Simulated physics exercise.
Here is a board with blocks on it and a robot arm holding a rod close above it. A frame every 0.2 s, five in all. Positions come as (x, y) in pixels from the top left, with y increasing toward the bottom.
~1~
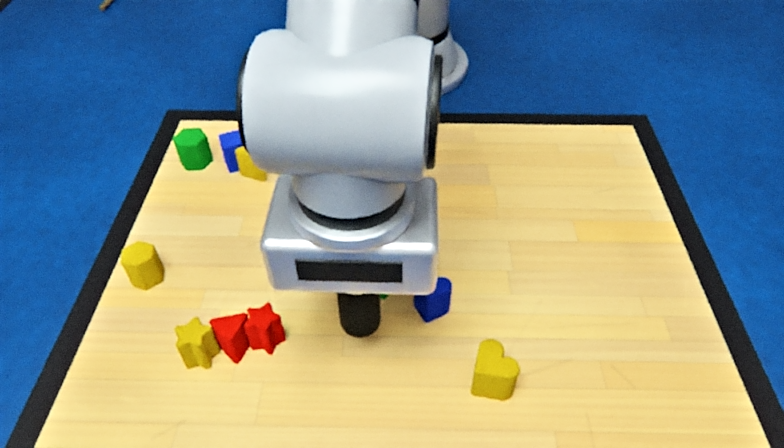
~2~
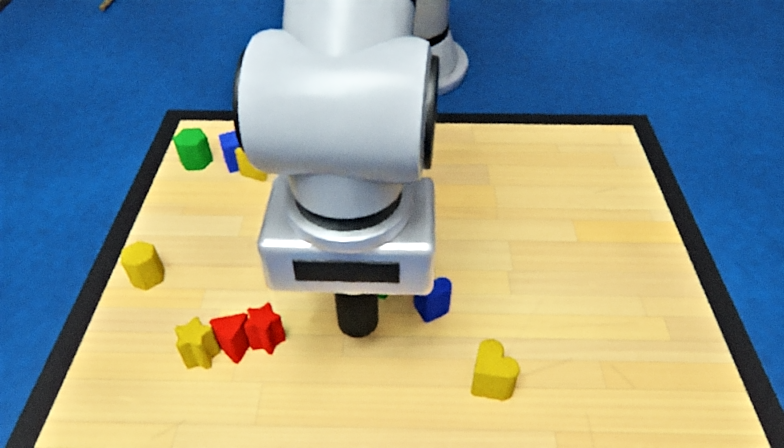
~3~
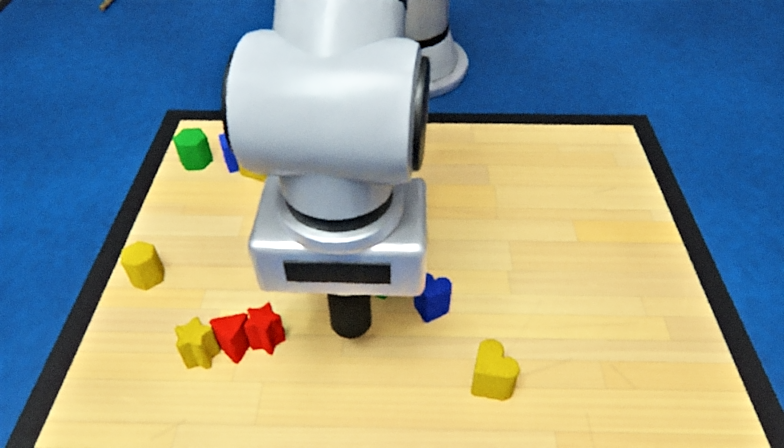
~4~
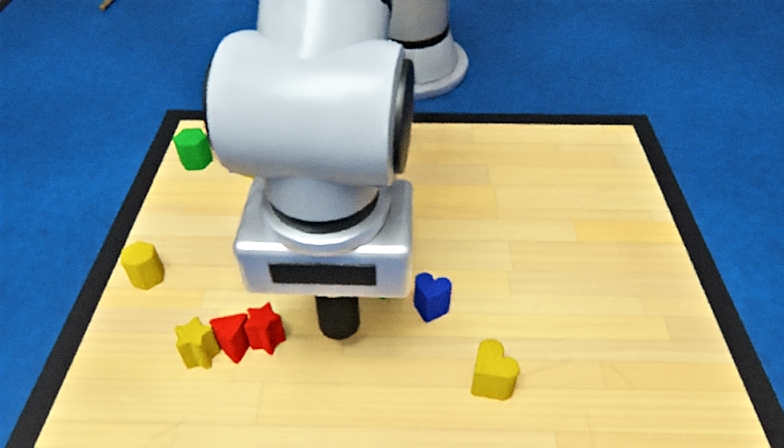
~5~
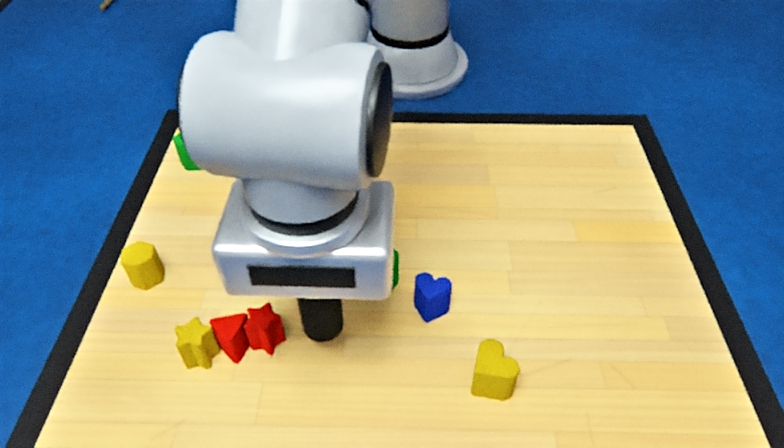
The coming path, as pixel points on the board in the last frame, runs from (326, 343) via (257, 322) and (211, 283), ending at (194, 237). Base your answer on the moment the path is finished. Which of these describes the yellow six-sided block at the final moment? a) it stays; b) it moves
Option a.
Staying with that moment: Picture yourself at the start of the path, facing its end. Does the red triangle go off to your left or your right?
Left-hand side.
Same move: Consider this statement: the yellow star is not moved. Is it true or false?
The statement is false.
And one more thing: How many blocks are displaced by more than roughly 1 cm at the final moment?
It's going to be three or more.
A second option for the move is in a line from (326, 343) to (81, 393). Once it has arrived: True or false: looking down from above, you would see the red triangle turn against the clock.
The statement is true.
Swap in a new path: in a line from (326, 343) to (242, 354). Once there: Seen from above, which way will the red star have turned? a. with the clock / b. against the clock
Correct choice: A.
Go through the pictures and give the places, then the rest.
Lower end of the rod (360, 321), tops of blocks, yellow six-sided block (137, 252), yellow star (191, 332), red triangle (228, 324), red star (261, 316), in the first frame.
Rod (358, 321), blocks as before, in the second frame.
Rod (351, 322), blocks as before, in the third frame.
Rod (340, 323), blocks as before, in the fourth frame.
Rod (323, 325), yellow six-sided block (137, 252), yellow star (191, 332), red triangle (228, 324), red star (261, 316), in the fifth frame.
On the path given first. One third of the way, rod (251, 303); yellow star (160, 345), turned 20° anticlockwise; red triangle (185, 324), turned 35° anticlockwise; red star (210, 306), turned 25° anticlockwise.
Two thirds of the way, rod (205, 265); yellow star (157, 348), turned 30° anticlockwise; red triangle (176, 323), turned 55° anticlockwise; red star (189, 294), turned 90° anticlockwise.
At the end, rod (187, 218); yellow six-sided block not moved; yellow star (157, 348), turned 30° anticlockwise; red triangle (176, 323), turned 55° anticlockwise; red star (189, 294), turned 90° anticlockwise.
